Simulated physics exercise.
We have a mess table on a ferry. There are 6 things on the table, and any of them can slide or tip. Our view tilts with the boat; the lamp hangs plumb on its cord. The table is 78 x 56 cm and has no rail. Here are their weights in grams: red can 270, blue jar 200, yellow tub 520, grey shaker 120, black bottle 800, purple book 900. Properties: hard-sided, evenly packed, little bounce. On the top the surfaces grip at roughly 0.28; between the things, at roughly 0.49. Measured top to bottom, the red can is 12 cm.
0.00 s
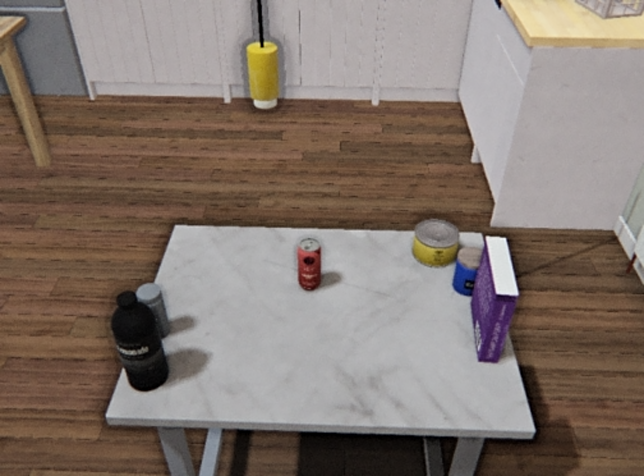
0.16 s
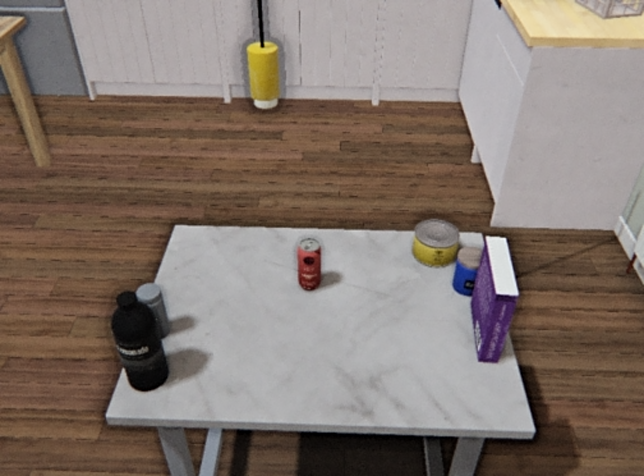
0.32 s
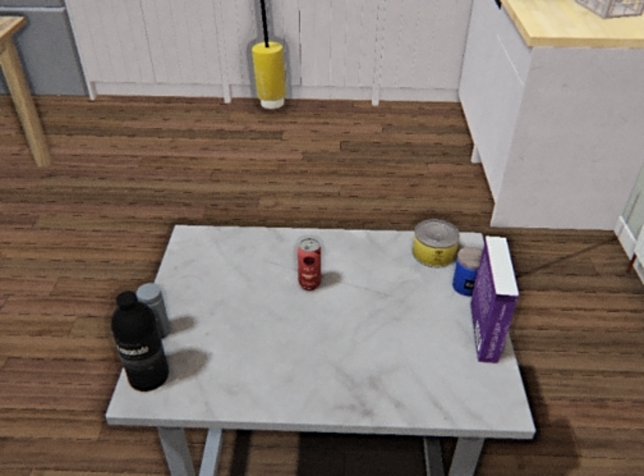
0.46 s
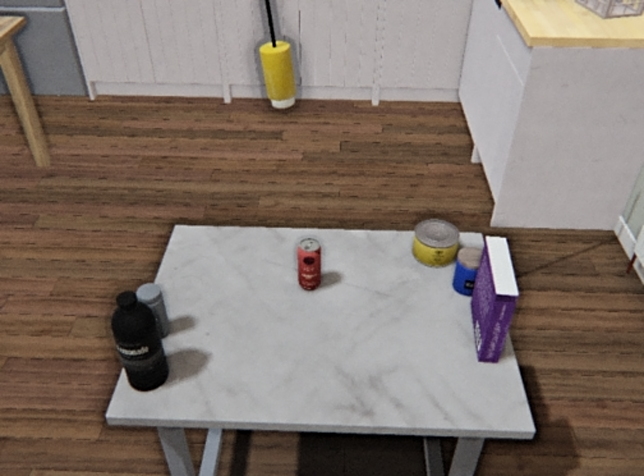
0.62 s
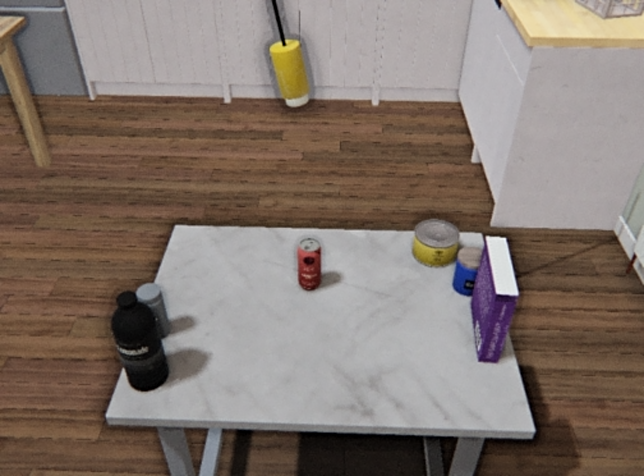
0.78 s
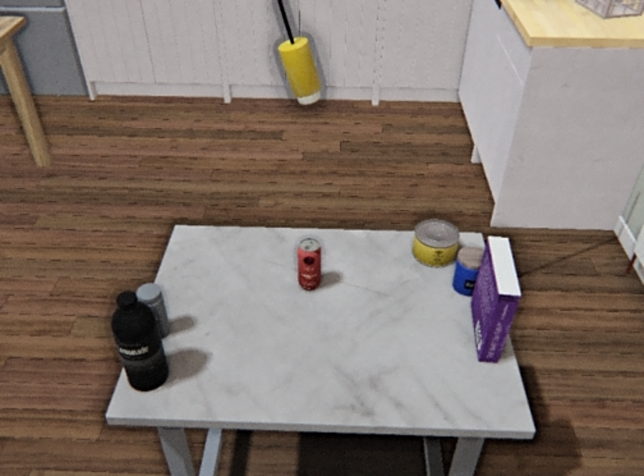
A yellow hanging lamp swinging slowly to the right beyond a pale table, where six items including a red can stay still.
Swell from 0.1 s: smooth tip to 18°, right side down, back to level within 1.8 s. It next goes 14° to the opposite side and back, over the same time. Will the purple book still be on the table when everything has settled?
No.
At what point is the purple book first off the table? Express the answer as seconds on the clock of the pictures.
That comes at close to 1.0 seconds.
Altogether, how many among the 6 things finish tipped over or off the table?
Total: 1.
Around 1.18 s, boat heeled 16°, right side down; purple book now off the table; grey shaker shifted 2 cm; red can shifted 2 cm.
Around 1.38 s, boat heeled 11°, right side down; grey shaker shifted 4 cm; red can shifted 4 cm; black bottle shifted 4 cm.
Finally (4.2 s), off the table, purple book; the other 5 still in place (within 5 cm).
